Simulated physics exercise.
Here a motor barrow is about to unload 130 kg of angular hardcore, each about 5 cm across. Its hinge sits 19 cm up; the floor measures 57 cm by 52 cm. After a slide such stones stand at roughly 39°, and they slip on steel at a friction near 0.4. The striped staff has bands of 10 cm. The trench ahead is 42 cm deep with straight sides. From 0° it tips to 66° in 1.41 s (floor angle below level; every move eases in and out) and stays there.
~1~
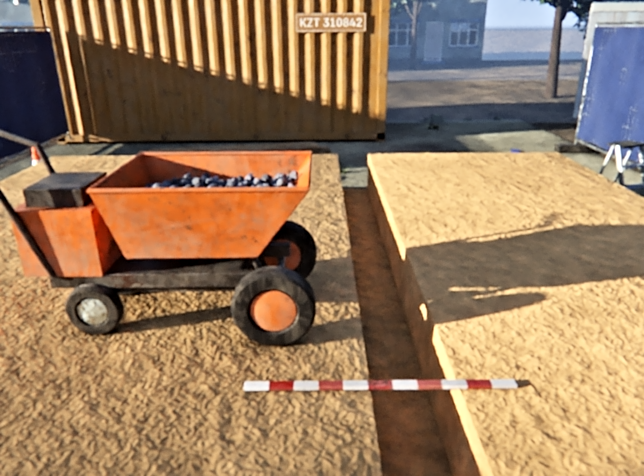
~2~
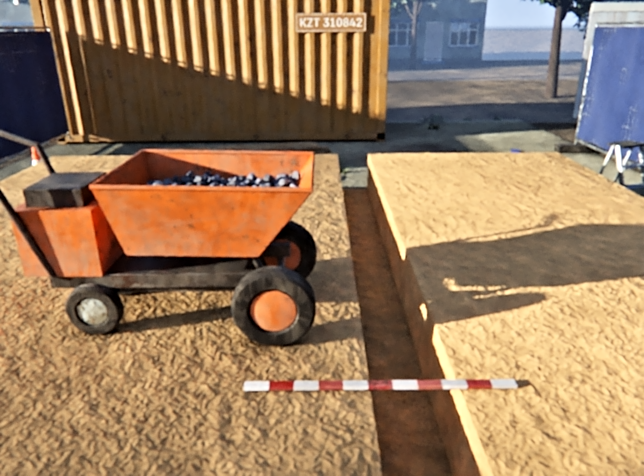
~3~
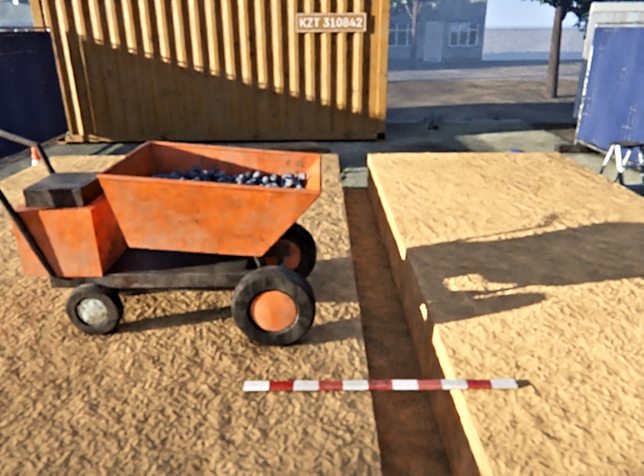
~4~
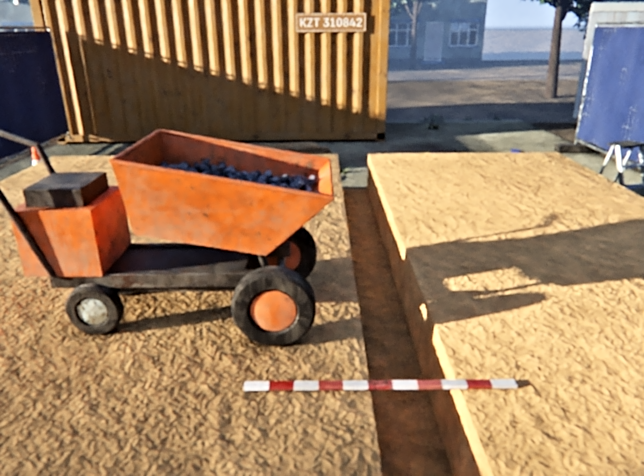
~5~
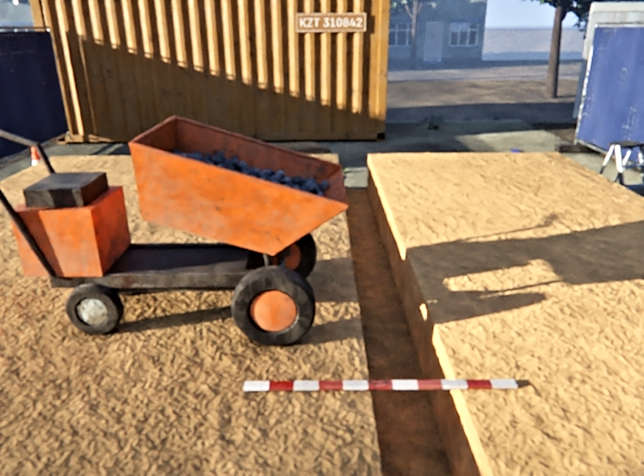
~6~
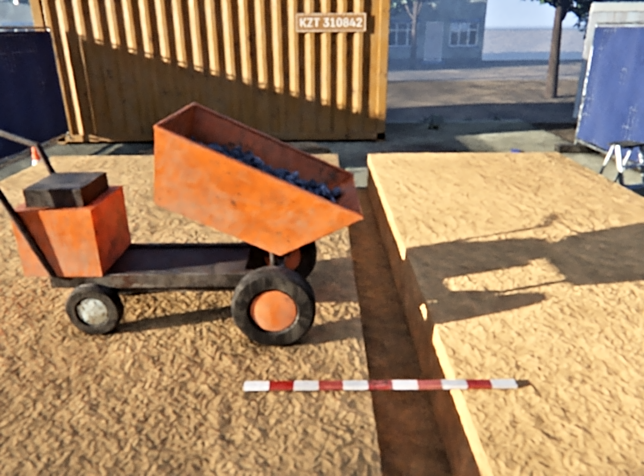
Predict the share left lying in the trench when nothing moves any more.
About 41 per cent.
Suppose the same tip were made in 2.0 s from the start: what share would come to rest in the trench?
Then about 45 per cent.
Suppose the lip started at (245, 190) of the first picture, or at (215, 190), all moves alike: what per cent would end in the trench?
First some 50, then 30 per cent.
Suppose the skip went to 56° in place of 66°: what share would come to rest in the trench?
It would be near 5 per cent.
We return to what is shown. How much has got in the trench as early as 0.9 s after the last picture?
Some 5 per cent.
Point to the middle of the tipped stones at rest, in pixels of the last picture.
Their middle is at about (410, 368).
Then, 0.5 s after the last picture the floor is at 56°, 100 % in the skip; the foremost stones are at (379, 247).
Then, 0.9 s after the last picture the floor is at 66°, 95 % in the skip, 5 % in the trench, 1 % past the trench; the foremost stones are at (435, 300).
Then, 1.3 s after the last picture the floor is at 66°, 73 % in the skip, 18 % in the trench, 9 % past the trench; the foremost stones are at (483, 301).
Then, 3.2 s after the last picture the floor is at 66°, 46 % in the skip, 41 % in the trench, 13 % past the trench; the foremost stones are at (508, 301).
